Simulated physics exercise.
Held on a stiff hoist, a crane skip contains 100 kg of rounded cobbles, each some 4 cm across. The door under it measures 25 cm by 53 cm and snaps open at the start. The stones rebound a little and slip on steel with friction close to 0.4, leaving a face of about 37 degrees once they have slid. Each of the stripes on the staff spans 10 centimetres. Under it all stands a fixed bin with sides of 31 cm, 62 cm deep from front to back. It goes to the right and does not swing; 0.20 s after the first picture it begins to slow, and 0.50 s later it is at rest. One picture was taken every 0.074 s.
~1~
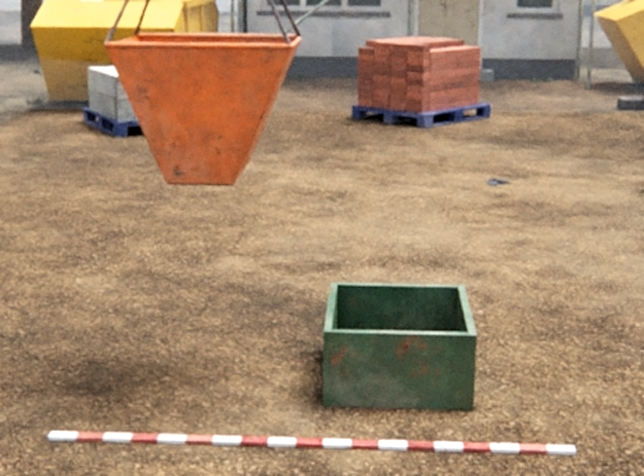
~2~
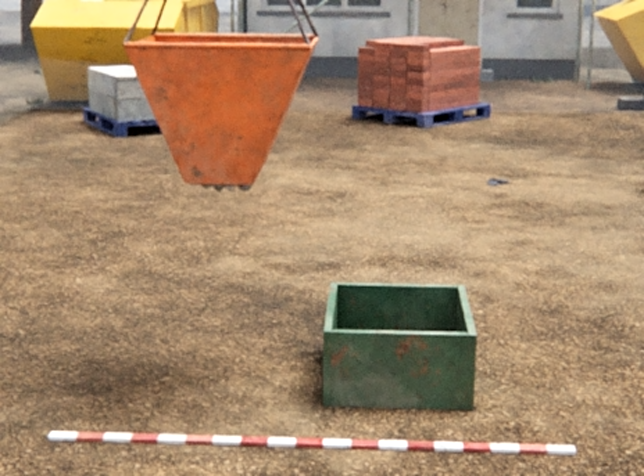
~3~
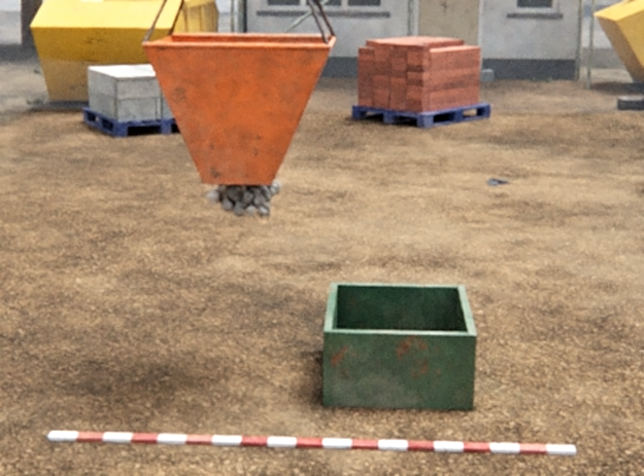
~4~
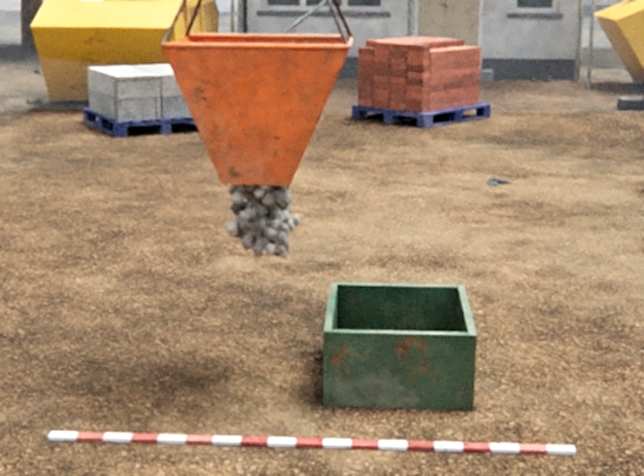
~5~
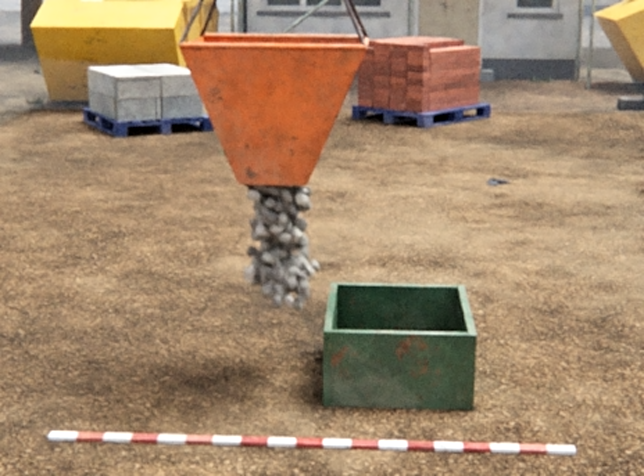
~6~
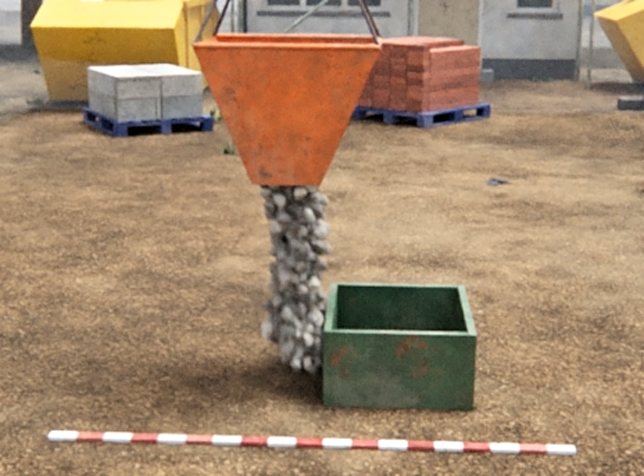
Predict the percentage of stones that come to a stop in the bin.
Close to 34 percent.
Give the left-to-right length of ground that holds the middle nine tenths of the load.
Roughly 100 cm.
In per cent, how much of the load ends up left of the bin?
Roughly 65 in every hundred.
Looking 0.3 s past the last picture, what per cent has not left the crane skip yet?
I'd say it holds close to 0 percent.
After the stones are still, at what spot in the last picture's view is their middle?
(305, 360).
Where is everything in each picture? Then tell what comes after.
In the first frame, the outlet is at (200, 171); nothing has dropped yet.
In the second frame, the outlet is at (219, 171); 6 % is out.
In the third frame, the outlet is at (237, 171); 14 % is out, the lowest stones still above the rim at (252, 201), 73 cm up.
In the fourth frame, the outlet is at (256, 171); 26 % is out, the lowest stones still above the rim at (268, 240), 57 cm up.
In the fifth frame, the outlet is at (273, 172); 39 % is out, the lowest stones still above the rim at (286, 289), 36 cm up.
In the sixth frame, the outlet is at (286, 172); 53 % is out, the lowest stones still above the rim at (297, 299), 35 cm up.
Then, 0.3 s after the last picture, 1 % in the crane skip, 68 % falling or lying left of the bin, 30 % falling or lying in the bin, 0 % falling or lying beside or right of the bin; the stones farthest right are at (441, 365).
Then, 0.7 s after the last picture, 0 % in the crane skip, 65 % falling or lying left of the bin, 34 % falling or lying in the bin, 2 % falling or lying beside or right of the bin; the stones farthest right are at (473, 369).
Then, 1.3 s after the last picture, 0 % in the crane skip, 64 % falling or lying left of the bin, 34 % falling or lying in the bin, 2 % falling or lying beside or right of the bin; the stones farthest right are at (484, 382).
Then, 2.2 s after the last picture, 0 % in the crane skip, 64 % falling or lying left of the bin, 34 % falling or lying in the bin, 2 % falling or lying beside or right of the bin; the stones farthest right are at (484, 382).
Then, 4.1 s after the last picture, 0 % in the crane skip, 64 % left of the bin, 34 % in the bin, 2 % beside or right of the bin; the stones farthest right are at (484, 382).
